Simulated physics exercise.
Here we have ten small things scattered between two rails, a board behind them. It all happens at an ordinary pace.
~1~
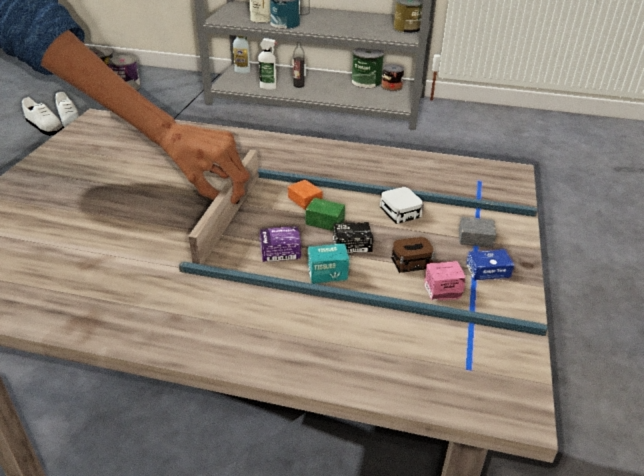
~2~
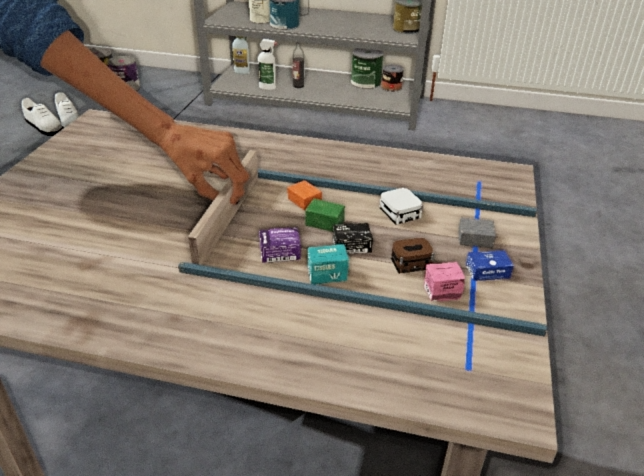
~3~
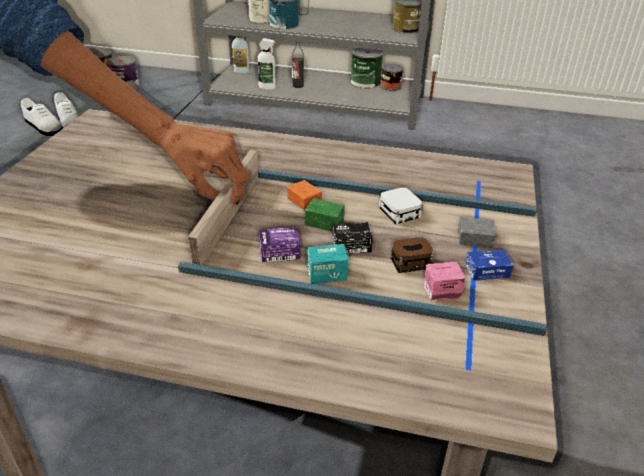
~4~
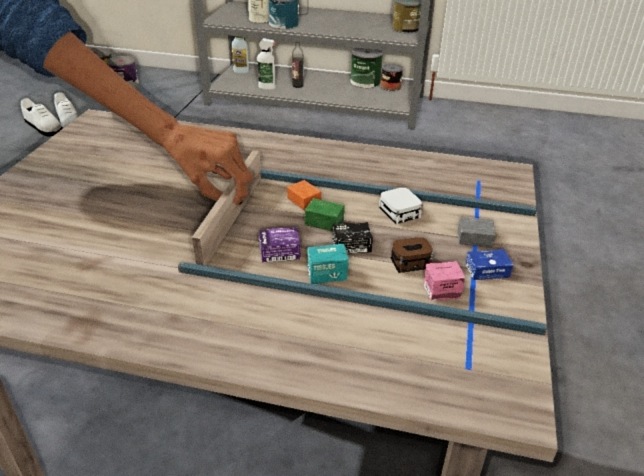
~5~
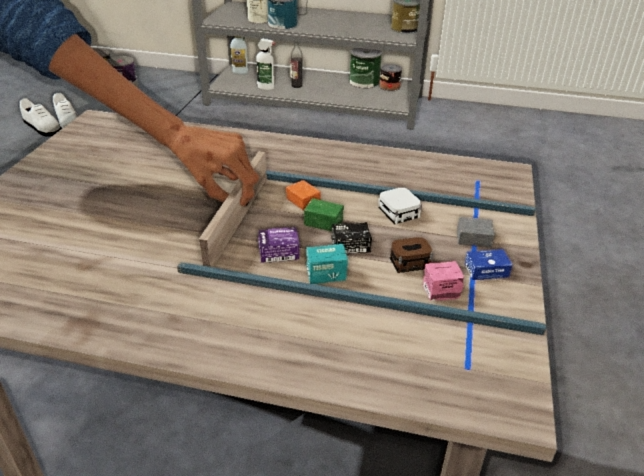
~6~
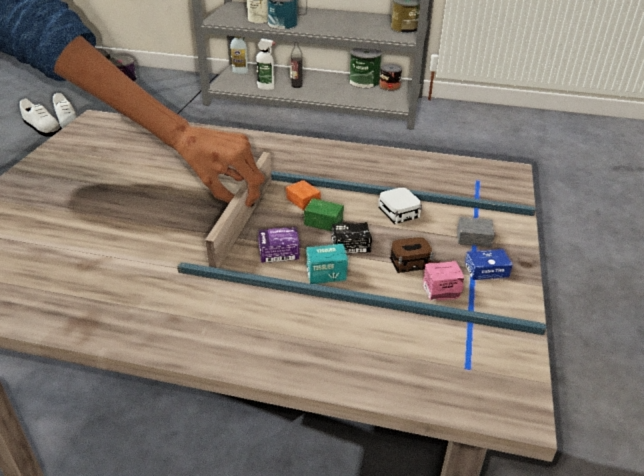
A hand holding a wooden board upright on a table, then sliding it slightly right towards small coloured boxes between two rails.
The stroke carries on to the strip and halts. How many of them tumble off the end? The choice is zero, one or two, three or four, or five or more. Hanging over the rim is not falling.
The number that fall off is one or two.
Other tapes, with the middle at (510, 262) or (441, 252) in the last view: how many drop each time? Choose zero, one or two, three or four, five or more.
For each place: Five or over; no fall at all.
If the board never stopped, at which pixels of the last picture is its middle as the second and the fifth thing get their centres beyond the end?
About (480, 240), then (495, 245).
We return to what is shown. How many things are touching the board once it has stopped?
In contact: 4.
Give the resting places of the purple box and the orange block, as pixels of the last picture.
About (495, 284), and the other about (494, 225).
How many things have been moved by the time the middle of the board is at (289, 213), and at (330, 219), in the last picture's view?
First 2, then 5.
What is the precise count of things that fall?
In all, 1 of them.
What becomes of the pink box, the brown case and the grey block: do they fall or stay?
The pink box survives; the brown case stays on; the grey block does not fall.
A little later, none off yet; blue box at rest near (488, 265); grey block at rest near (475, 232); pink box at rest near (443, 281).
Next, none off yet; blue box moving near (493, 265); grey block at rest near (475, 232); pink box shifted a little near (455, 284).
When it is over, the number that fall off is one or two; down, blue box.
